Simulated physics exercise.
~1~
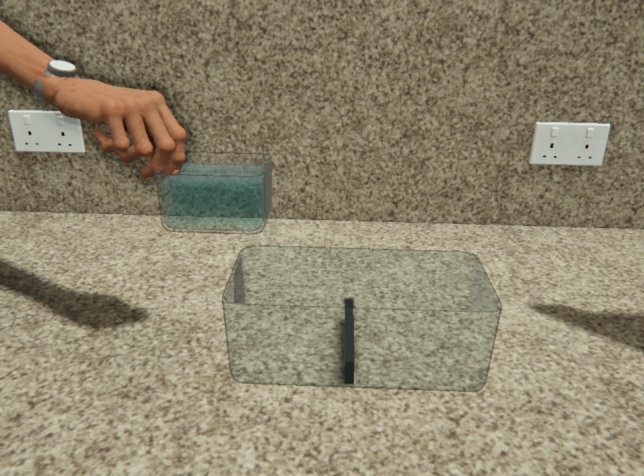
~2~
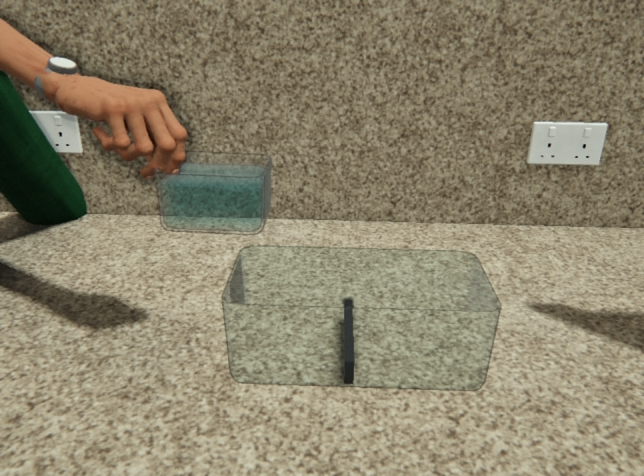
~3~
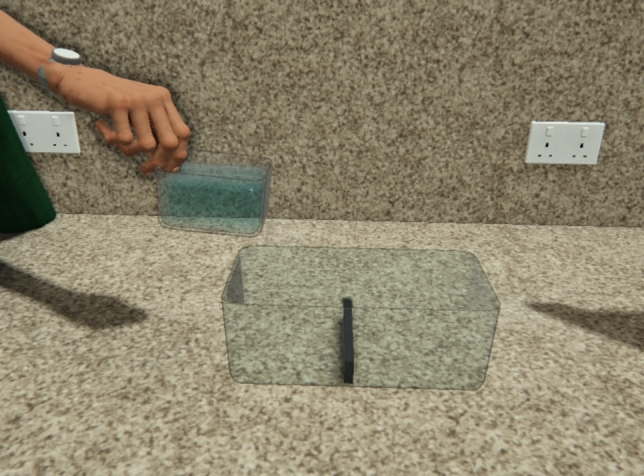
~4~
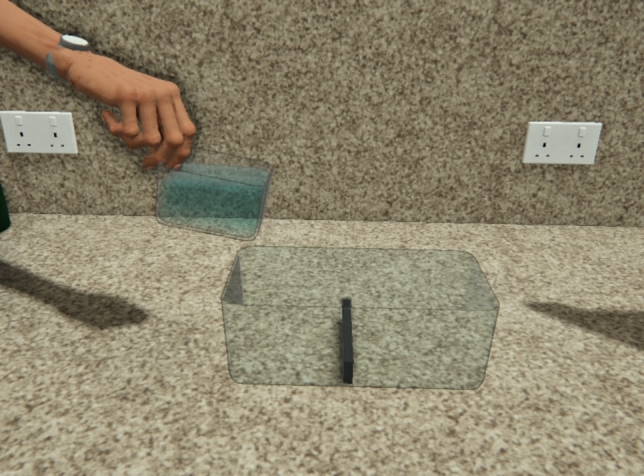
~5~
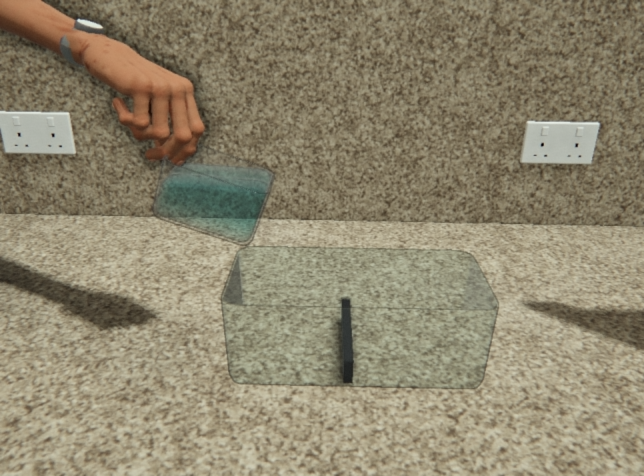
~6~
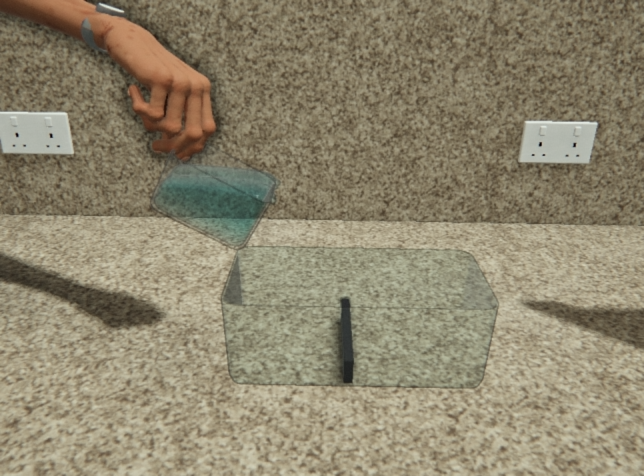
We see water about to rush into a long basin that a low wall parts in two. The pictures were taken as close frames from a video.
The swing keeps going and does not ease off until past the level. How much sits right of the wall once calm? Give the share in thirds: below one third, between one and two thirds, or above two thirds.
Smaller than a third.
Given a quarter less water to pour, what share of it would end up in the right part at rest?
Result: Around 10 per cent.
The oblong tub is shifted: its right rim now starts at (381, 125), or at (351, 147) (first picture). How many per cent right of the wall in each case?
Around 90 percent first, around 90 percent second.
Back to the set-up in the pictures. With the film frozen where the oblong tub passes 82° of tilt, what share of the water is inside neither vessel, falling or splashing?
35 %.
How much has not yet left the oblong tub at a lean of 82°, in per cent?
35 in a hundred.
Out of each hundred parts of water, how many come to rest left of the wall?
Roughly 95 %.
A moment on, the oblong tub is tipped on its side and 36 per cent is still to pour, 31 is left of the wall and 0 right of it.
Next, the oblong tub is tipped on its side and 11 per cent is still to pour, 81 is left of the wall and 3 right of it.
Then the oblong tub is tipped on its side and 3 per cent is still to pour, 88 is left of the wall and 6 right of it.
Later the oblong tub is tipped on its side and 1 per cent is still to pour, 91 is left of the wall and 7 right of it.
Finally, 93 per cent lies left of the wall, 7 right of it and 1 outside.
